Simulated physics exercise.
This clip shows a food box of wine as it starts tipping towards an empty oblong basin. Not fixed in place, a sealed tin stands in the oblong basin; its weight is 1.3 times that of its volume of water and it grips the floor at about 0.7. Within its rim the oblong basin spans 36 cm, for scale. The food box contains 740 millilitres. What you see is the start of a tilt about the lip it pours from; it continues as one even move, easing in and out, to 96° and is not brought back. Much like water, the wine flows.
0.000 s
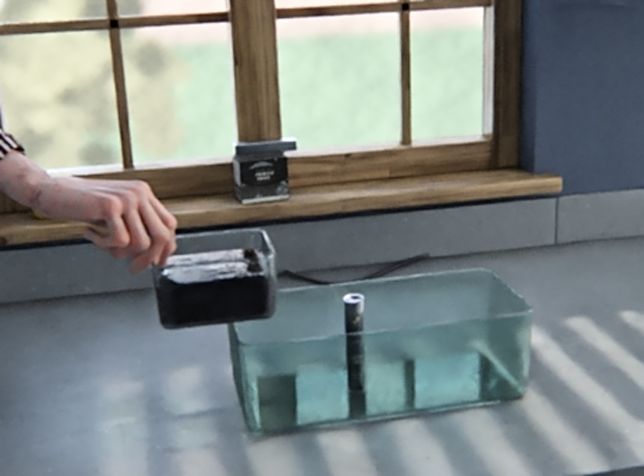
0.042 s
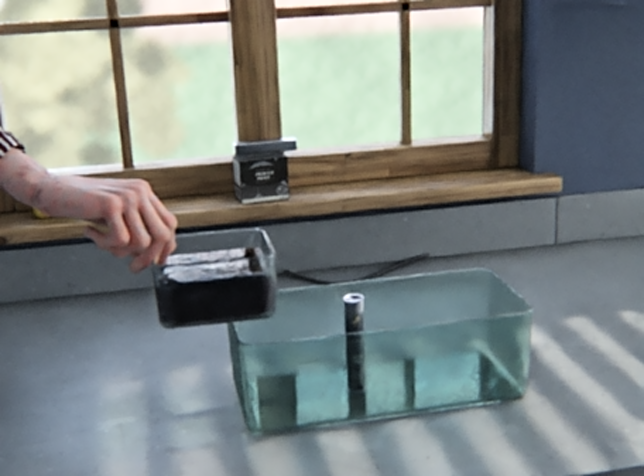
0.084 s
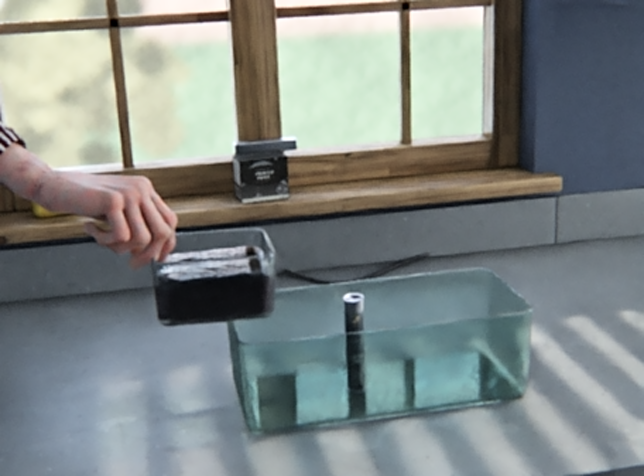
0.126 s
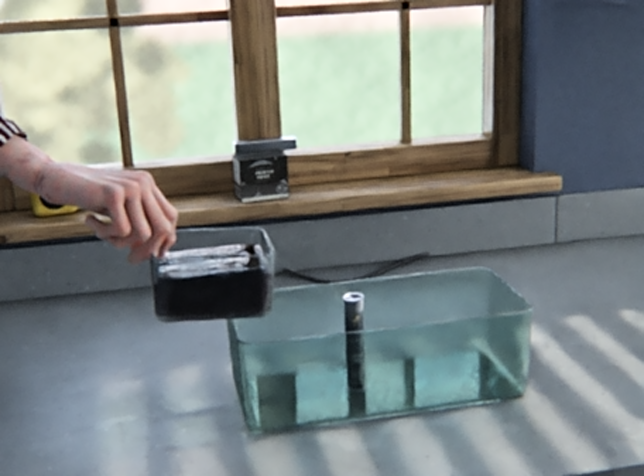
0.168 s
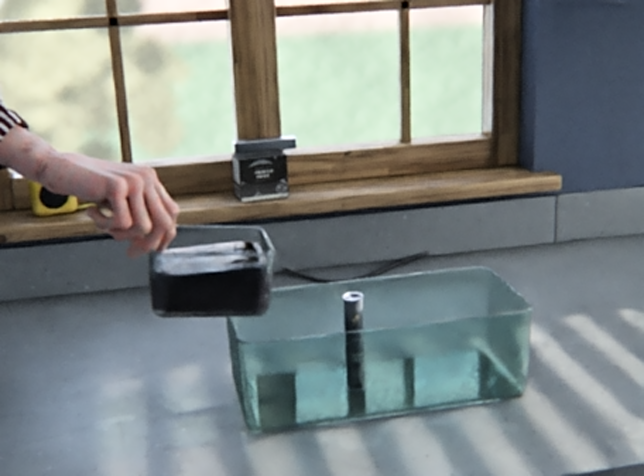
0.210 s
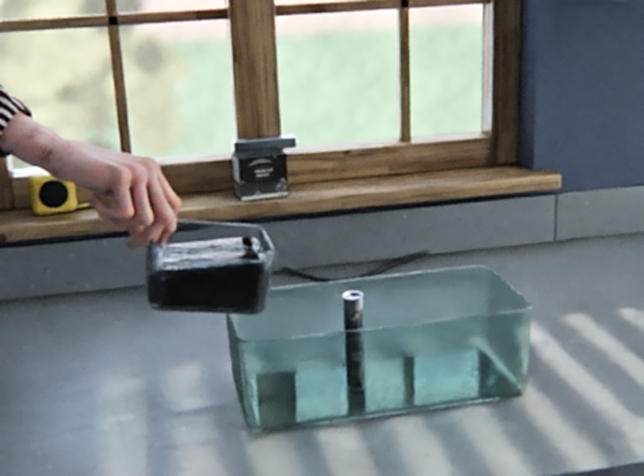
A hand holding a clear box of dark liquid above the left end of an empty, greenish oblong basin tilted it slightly to the right, while a yellow object came into view on the windowsill behind.
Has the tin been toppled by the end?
It's going to be knocked down.
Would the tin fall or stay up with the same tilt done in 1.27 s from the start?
Then the tin tumbles.
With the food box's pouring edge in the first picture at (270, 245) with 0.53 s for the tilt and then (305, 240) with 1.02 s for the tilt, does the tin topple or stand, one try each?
First it tips over; then it stays on its base.
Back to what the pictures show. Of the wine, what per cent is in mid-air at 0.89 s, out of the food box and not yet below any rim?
Something like 16 per cent is in the air then.
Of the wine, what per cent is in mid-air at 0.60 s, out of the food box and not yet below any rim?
It comes to about 24 percent.
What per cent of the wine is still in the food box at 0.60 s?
Close to 72 percent of the liquid remains at that time.
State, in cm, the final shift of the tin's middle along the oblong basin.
Looks like roughly 7.5 cm in total.
Then, 0.60 s in, the tilt is 62° and 72 per cent is still to pour; the tin stands where it began.
Then, 0.89 s in, the tilt is 92° and 17 per cent is still to pour; the tin leans 11°.
Then, 1.19 s in, the tilt is 96° and 3 per cent is still to pour; the tin lies on its side.
Then, 1.52 s in, the tilt is 96° and 0 per cent is still to pour; the tin lies on its side.
Finally, the tin lies on its side.
